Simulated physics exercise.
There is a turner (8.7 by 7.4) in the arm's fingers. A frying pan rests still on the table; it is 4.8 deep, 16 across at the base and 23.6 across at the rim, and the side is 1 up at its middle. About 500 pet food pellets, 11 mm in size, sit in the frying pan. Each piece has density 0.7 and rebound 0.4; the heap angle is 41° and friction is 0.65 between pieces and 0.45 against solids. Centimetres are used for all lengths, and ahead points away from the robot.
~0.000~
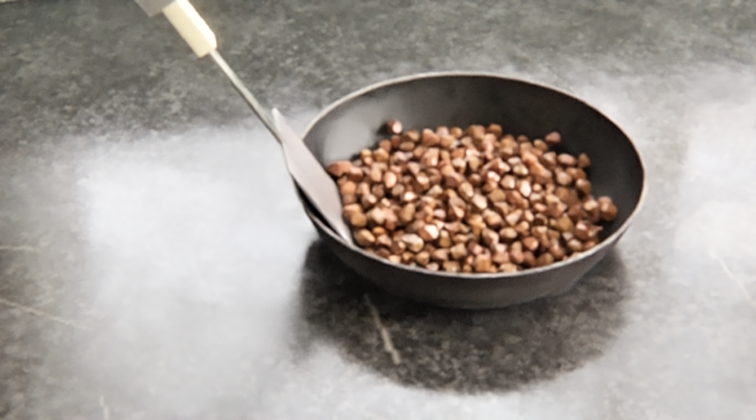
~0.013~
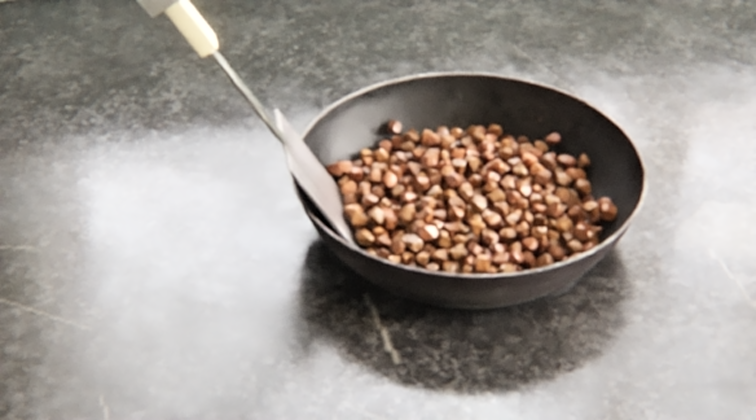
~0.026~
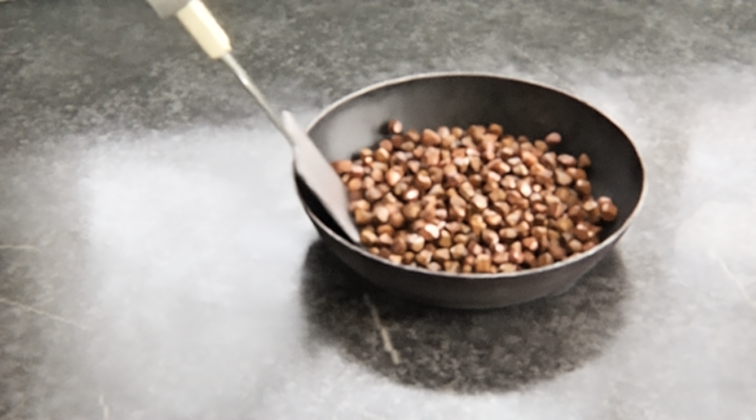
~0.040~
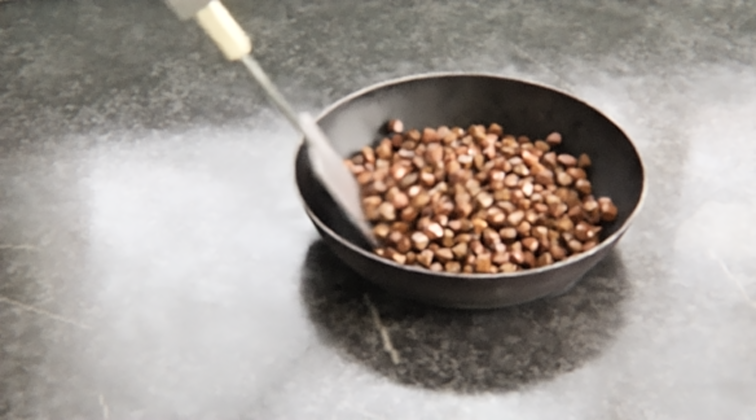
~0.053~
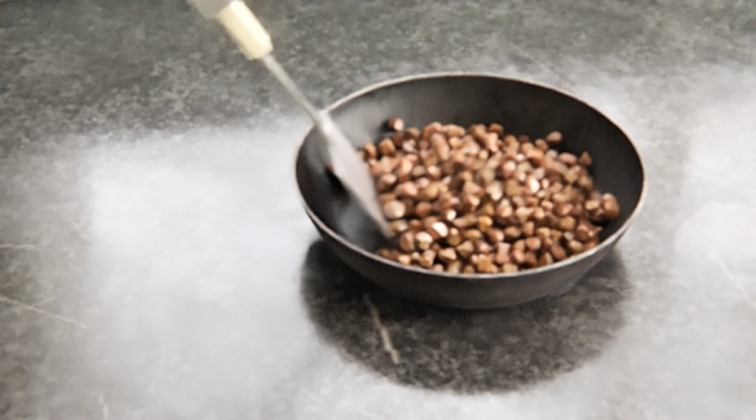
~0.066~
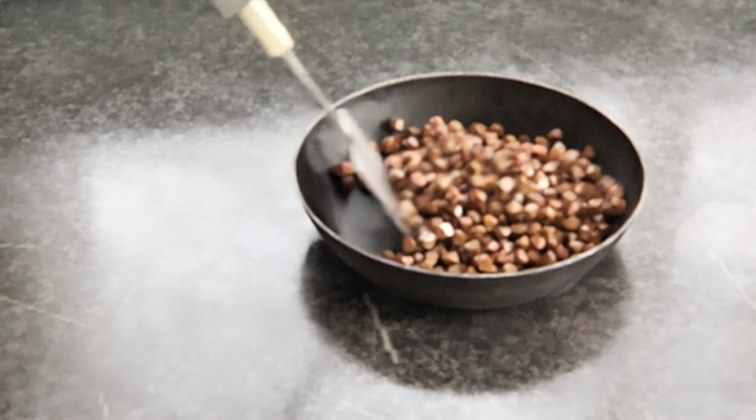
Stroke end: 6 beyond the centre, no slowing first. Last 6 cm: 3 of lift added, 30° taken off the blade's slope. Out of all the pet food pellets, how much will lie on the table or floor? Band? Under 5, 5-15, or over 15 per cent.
5-15 per cent.
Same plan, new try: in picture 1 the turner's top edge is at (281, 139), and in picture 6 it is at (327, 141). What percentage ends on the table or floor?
Near 0 in a hundred.
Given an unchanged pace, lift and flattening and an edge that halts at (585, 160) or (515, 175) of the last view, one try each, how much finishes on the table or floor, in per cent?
Respectively about 25 and 0 percent end on the table or floor.
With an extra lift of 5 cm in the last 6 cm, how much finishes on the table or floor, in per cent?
15 per cent.
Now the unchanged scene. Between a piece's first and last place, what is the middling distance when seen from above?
4 cm.
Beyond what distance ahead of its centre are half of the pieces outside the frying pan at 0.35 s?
I reckon roughly 14 centimetres.
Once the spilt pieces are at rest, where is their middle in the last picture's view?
The centre sits at roughly (674, 174).
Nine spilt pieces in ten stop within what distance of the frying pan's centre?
I'd estimate close to 20 centimetres.
After 0.10 s, sloping 59°, highest piece 7 above the table; 502 in the frying pan.
After 0.13 s, sloping 48°, highest piece 7 above the table; 502 in the frying pan.
After 0.35 s, sloping 30°, highest piece 7 above the table; 456 in the frying pan, 39 on the table or floor, 7 on the blade or in flight.
After 1.40 s, sloping 30°, highest piece 6 above the table; 456 in the frying pan, 46 on the table or floor.
At rest, 456 in the frying pan, 46 on the table or floor. That is 9 % on the table or floor.
